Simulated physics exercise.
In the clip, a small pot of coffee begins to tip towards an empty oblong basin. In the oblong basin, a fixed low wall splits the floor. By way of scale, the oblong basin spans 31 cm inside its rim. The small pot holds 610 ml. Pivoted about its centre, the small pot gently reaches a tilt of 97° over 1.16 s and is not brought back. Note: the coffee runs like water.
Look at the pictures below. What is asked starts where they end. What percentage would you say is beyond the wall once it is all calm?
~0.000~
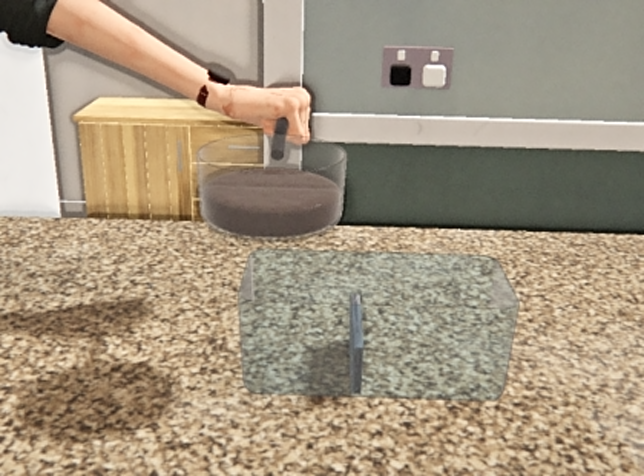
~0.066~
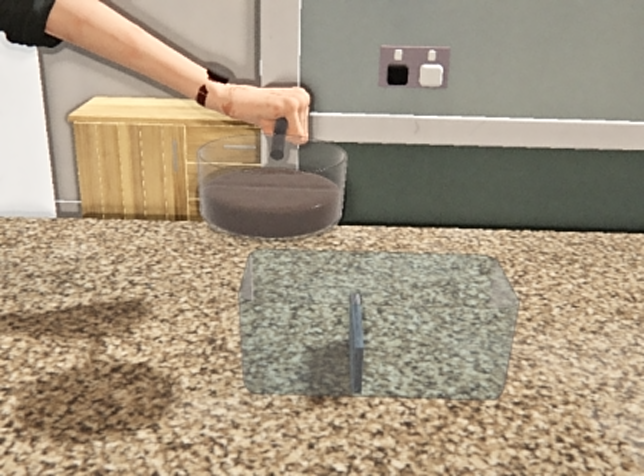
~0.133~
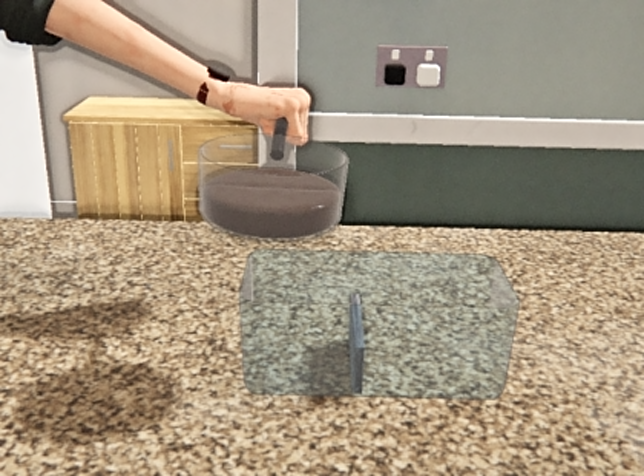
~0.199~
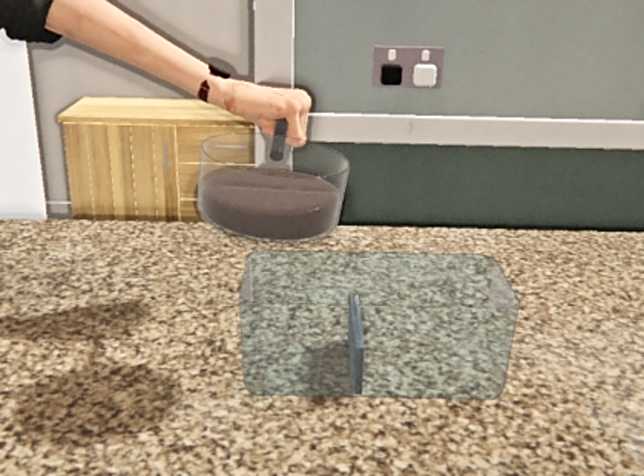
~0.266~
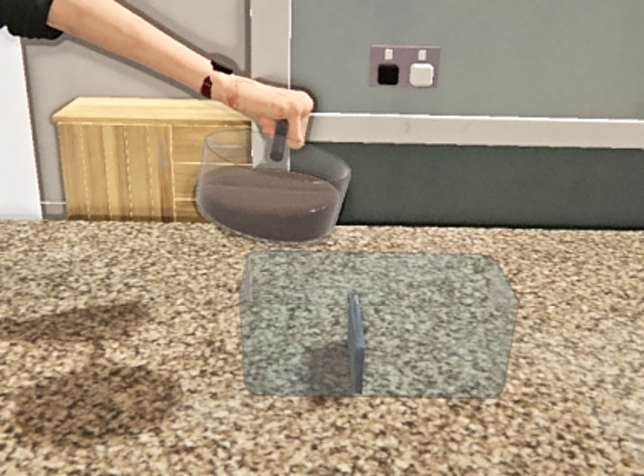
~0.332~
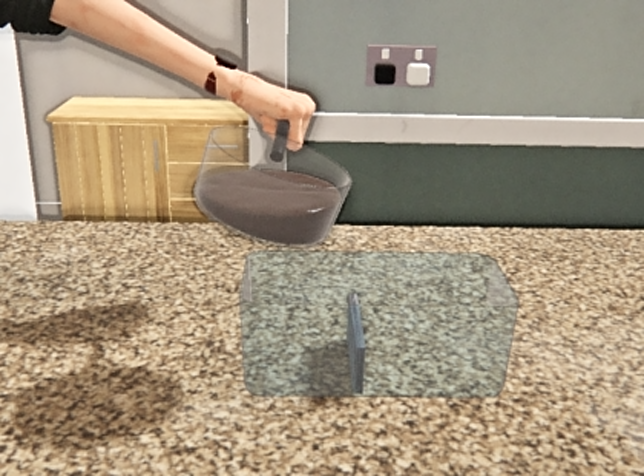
I would put it at about 60 per cent.
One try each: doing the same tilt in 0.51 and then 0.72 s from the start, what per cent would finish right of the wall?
It comes to 45 per cent, and then 50 per cent.
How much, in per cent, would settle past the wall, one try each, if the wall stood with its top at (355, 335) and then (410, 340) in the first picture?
Try 1: 65 %; try 2: 5 %.
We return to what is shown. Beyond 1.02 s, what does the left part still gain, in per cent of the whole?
I'd put it at some 24 percent.
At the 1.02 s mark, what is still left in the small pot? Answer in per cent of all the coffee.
18 per cent or thereabouts.
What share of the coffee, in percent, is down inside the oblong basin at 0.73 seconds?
About 12 per cent.
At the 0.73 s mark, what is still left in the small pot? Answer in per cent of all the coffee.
64 %.
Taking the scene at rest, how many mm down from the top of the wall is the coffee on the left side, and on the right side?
Left 46 mm, right 46 mm.
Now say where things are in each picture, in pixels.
In the first picture, it leans 0°; its right rim is at (345, 156); the coffee meets the walls at (204, 186) and (341, 189); the oblong basin's rim runs from (245, 274) to (508, 282); the wall's top is at (357, 320).
In the second picture, it leans 1°; its right rim is at (345, 157); the coffee meets the walls at (204, 185) and (341, 189).
In the third picture, it leans 3°; its right rim is at (347, 161); the coffee meets the walls at (204, 185) and (341, 190).
In the fourth picture, it leans 7°; its right rim is at (348, 166); the coffee meets the walls at (203, 185) and (340, 192).
In the fifth picture, it leans 12°; its right rim is at (349, 173); the coffee meets the walls at (201, 184) and (340, 192).
In the sixth picture, it leans 18°; its right rim is at (350, 181); the coffee meets the walls at (199, 184) and (341, 193).
By 0.73 s the tilt is 68° and 63 per cent is still to pour, 1 is left of the wall and 11 right of it.
By 1.02 s the tilt is 94° and 18 per cent is still to pour, 17 is left of the wall and 57 right of it.
By 1.33 s the tilt is 97° and 3 per cent is still to pour, 36 is left of the wall and 60 right of it.
By 1.66 s the tilt is 97° and 0 per cent is still to pour, 40 is left of the wall and 60 right of it.
At rest 40 per cent lies left of the wall, 60 right of it and 0 outside.
